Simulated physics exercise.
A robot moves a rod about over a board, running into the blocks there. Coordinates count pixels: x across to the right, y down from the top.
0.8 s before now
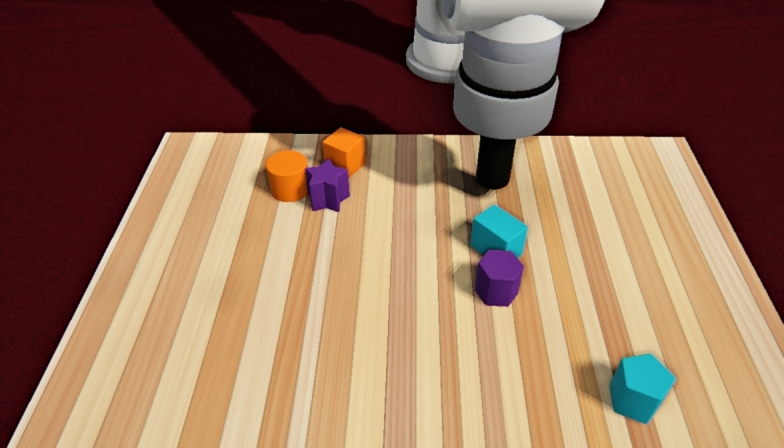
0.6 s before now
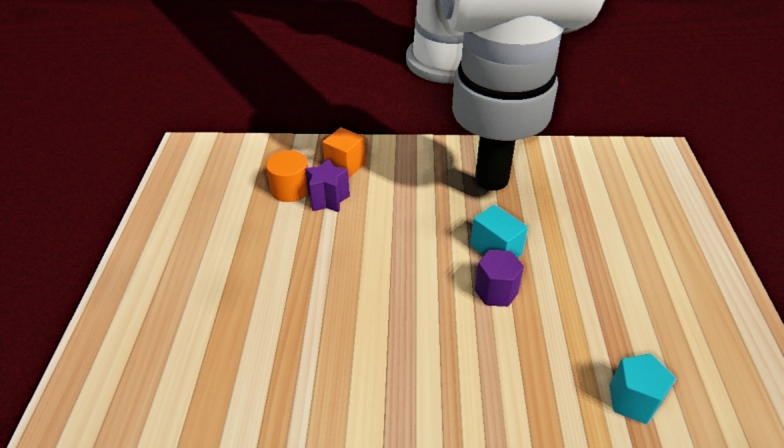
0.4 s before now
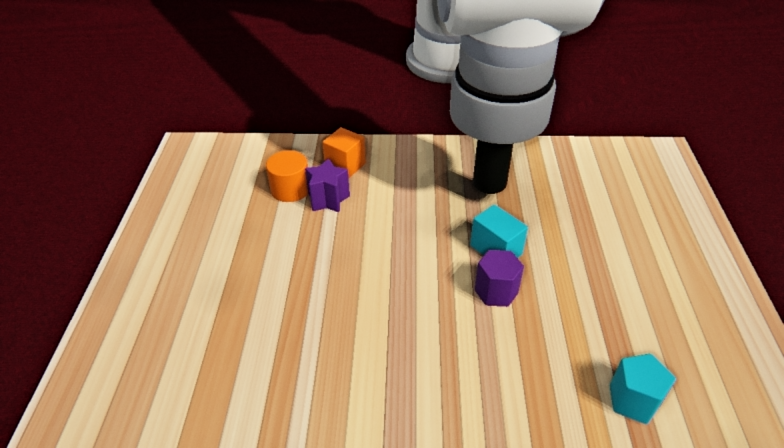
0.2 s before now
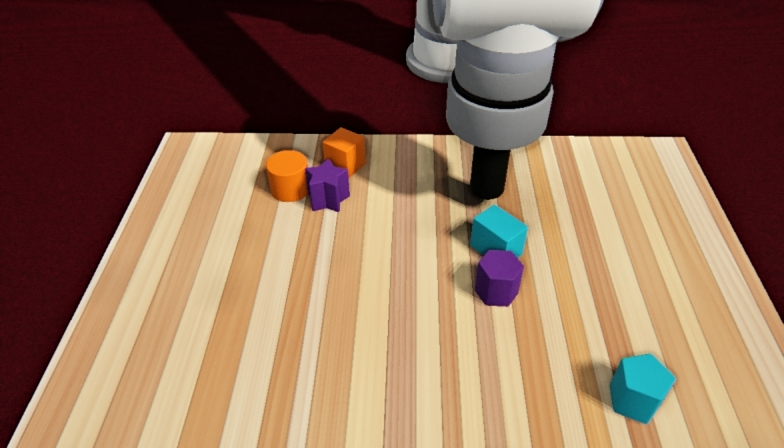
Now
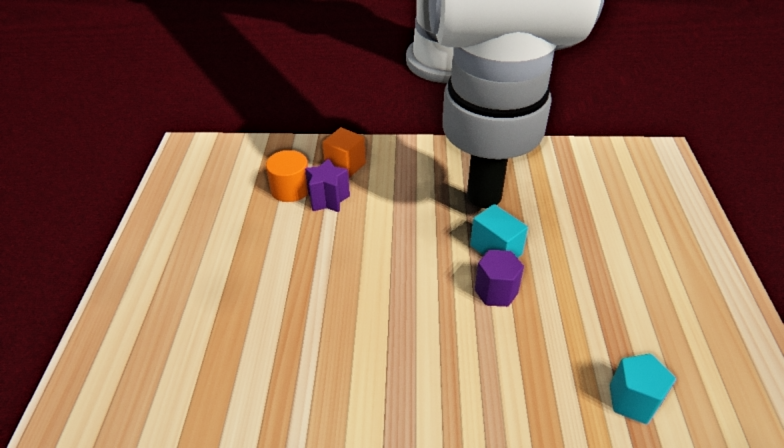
The clip opens on a striped wooden board holding orange, purple and turquoise blocks, with a robot arm's black rod just behind a turquoise block and a purple hexagon. The rod moves slightly toward the viewer and a touch left, nearing the turquoise block, while all the blocks stay still.
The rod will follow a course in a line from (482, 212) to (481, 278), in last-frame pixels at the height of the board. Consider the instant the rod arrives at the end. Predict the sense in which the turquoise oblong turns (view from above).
Spin direction: Counter-clockwise.
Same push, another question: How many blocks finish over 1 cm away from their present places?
I reckon the push displaces two of the blocks by more than 1 cm.
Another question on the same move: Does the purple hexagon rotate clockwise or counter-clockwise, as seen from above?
From above, it looks like the purple hexagon goes clockwise.
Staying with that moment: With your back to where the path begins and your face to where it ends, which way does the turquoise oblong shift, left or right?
The shift is leftward.
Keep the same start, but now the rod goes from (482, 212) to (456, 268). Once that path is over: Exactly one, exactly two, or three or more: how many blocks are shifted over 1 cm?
My prediction: One block.
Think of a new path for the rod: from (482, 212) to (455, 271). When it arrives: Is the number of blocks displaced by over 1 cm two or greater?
My answer is no.
The first path, step by step. Halfway along, rod at (483, 230); turquoise oblong at (514, 244), turned 30° anticlockwise; purple hexagon at (502, 269), turned 15° clockwise.
At the end, rod at (483, 264); turquoise oblong at (526, 264), turned 85° anticlockwise; purple hexagon at (510, 299), turned 25° clockwise.
